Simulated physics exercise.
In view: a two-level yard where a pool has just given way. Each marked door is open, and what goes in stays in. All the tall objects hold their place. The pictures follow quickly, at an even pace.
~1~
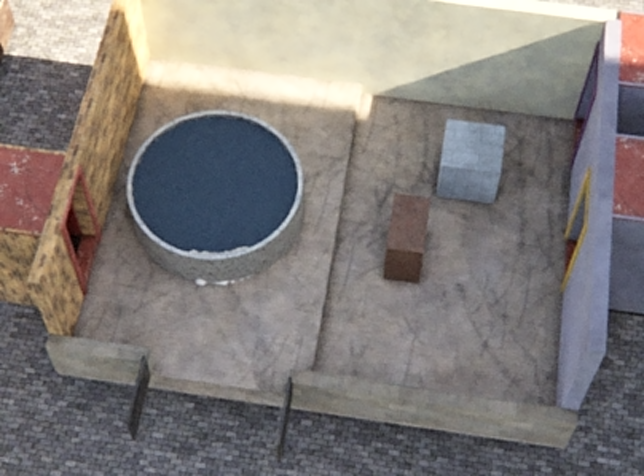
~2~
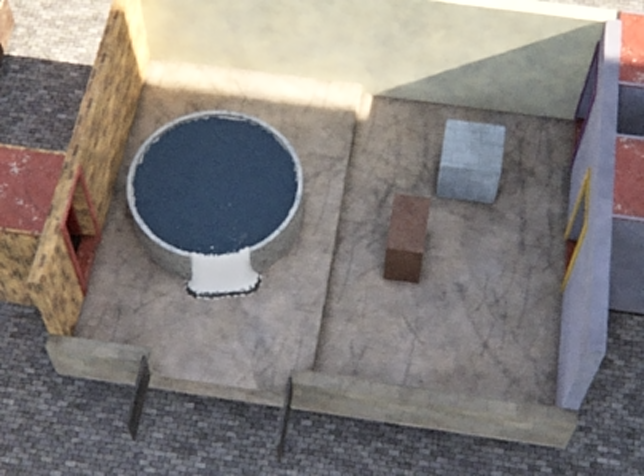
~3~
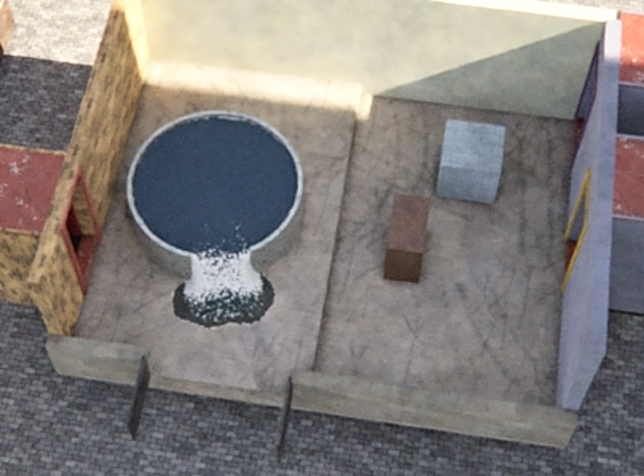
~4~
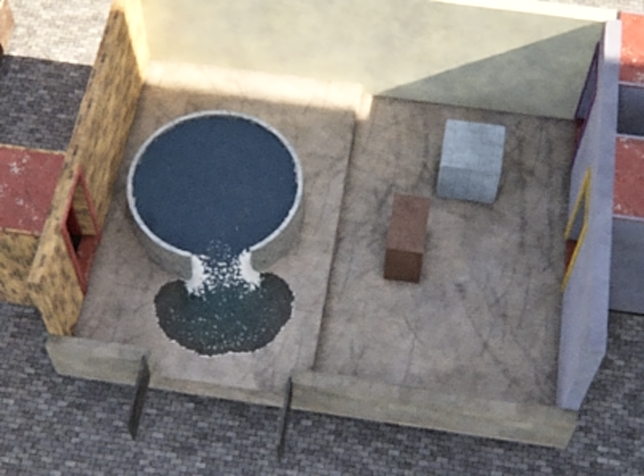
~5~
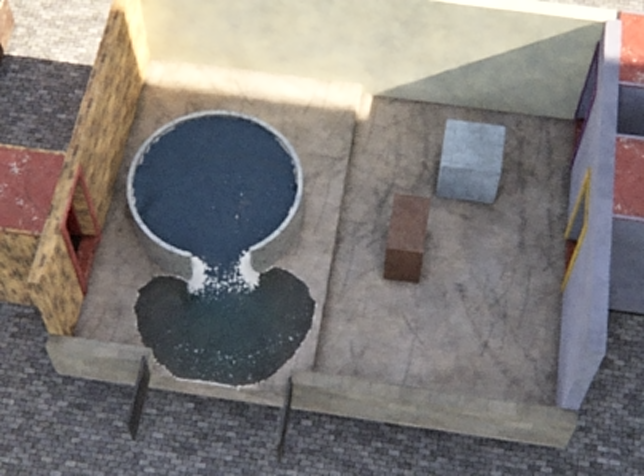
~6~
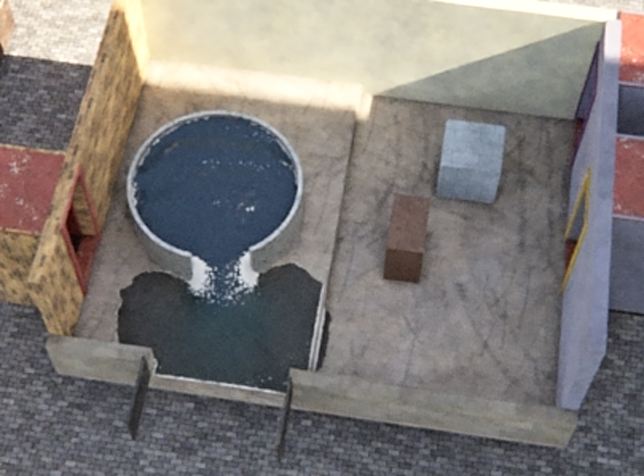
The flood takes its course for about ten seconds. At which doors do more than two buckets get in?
In the end: The purple door stays under that; the yellow door stays under that; the red door stays under that.
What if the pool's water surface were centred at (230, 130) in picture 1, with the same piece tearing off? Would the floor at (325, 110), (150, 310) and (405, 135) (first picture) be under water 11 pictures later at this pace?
One after the other: Free of water, wet, dry.
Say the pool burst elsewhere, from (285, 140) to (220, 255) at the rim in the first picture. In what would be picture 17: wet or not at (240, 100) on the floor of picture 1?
There: Not flooded.
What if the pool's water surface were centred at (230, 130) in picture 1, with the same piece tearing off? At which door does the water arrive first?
First comes the door marked red.
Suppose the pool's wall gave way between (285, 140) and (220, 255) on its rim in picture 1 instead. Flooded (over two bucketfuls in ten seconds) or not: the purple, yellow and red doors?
Then: The purple door passes that mark, the yellow door takes more, the red door stays under.
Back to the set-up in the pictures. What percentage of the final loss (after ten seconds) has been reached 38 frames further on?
Roughly 75 per cent.
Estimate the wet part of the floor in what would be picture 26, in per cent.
Roughly 35 per cent.
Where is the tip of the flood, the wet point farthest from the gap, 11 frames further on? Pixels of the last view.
Roughly at (529, 421).
A moment on, water covers 20 % of the floor; the purple door not reached, the yellow door not reached, the red door not reached.
Next, water covers 25 % of the floor; the purple door not reached, the yellow door not reached, the red door wet at the sill, nothing in.
Then, water covers 35 % of the floor; the purple door not reached, the yellow door not reached, the red door wet at the sill, nothing in.
Later, water covers 55 % of the floor; the purple door wet at the sill, nothing in, the yellow door wet at the sill, nothing in, the red door wet at the sill, nothing in.
In the end, water covers 75 % of the floor; the purple door wet at the sill, nothing in, the yellow door wet at the sill, nothing in, the red door wet at the sill, nothing in.
